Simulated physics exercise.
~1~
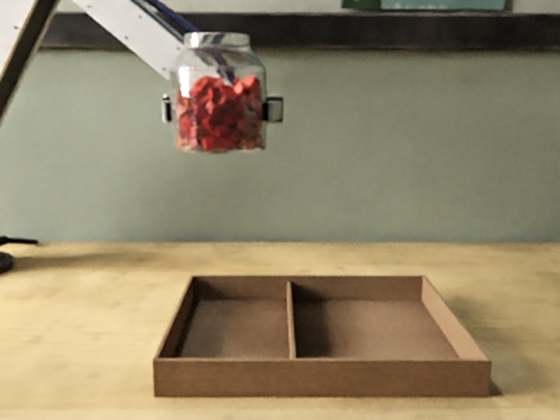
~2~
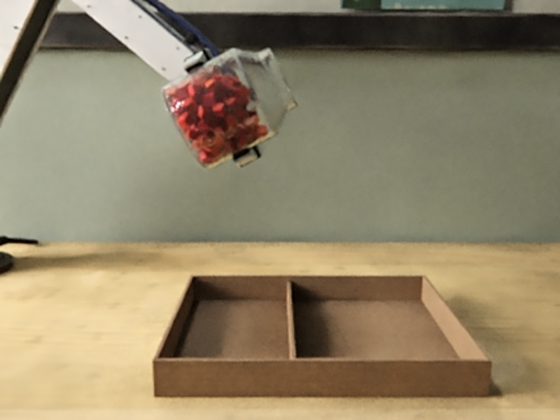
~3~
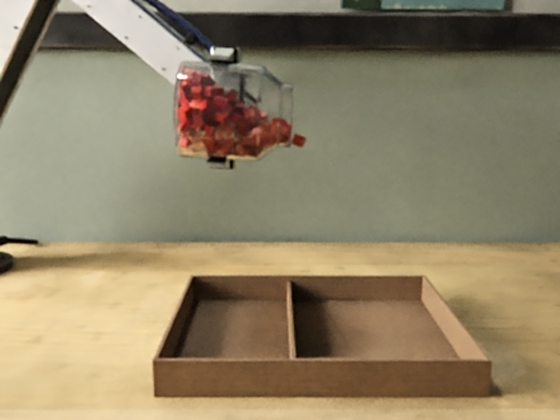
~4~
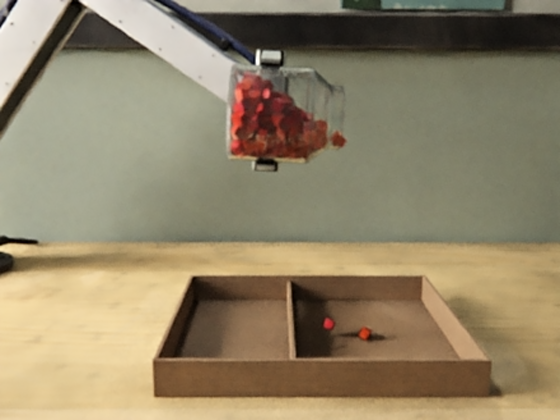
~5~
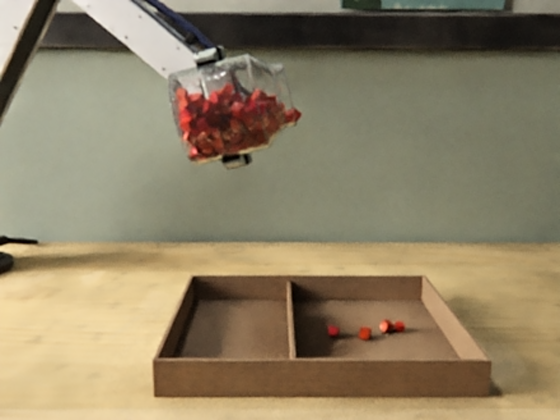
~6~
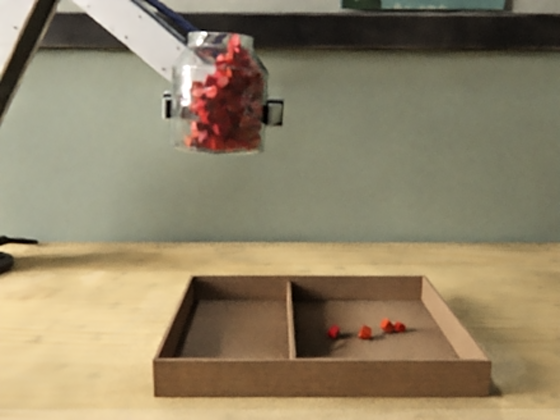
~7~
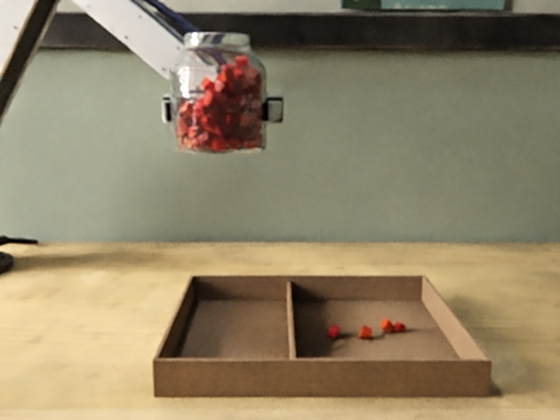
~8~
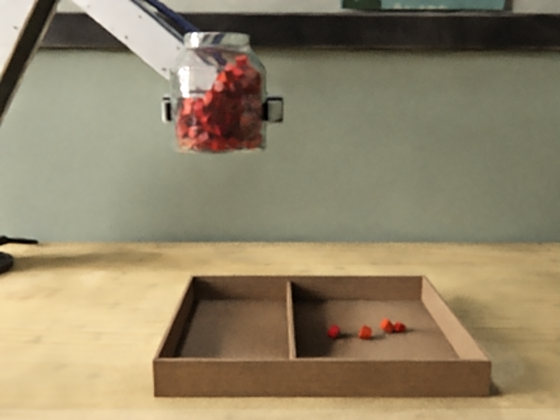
The video shows a robot arm tipping a clear jar of red pieces onto its side above a divided brown tray, shifting it right and back as four pieces drop into the right compartment, then turning it upright with most of the pieces still inside.
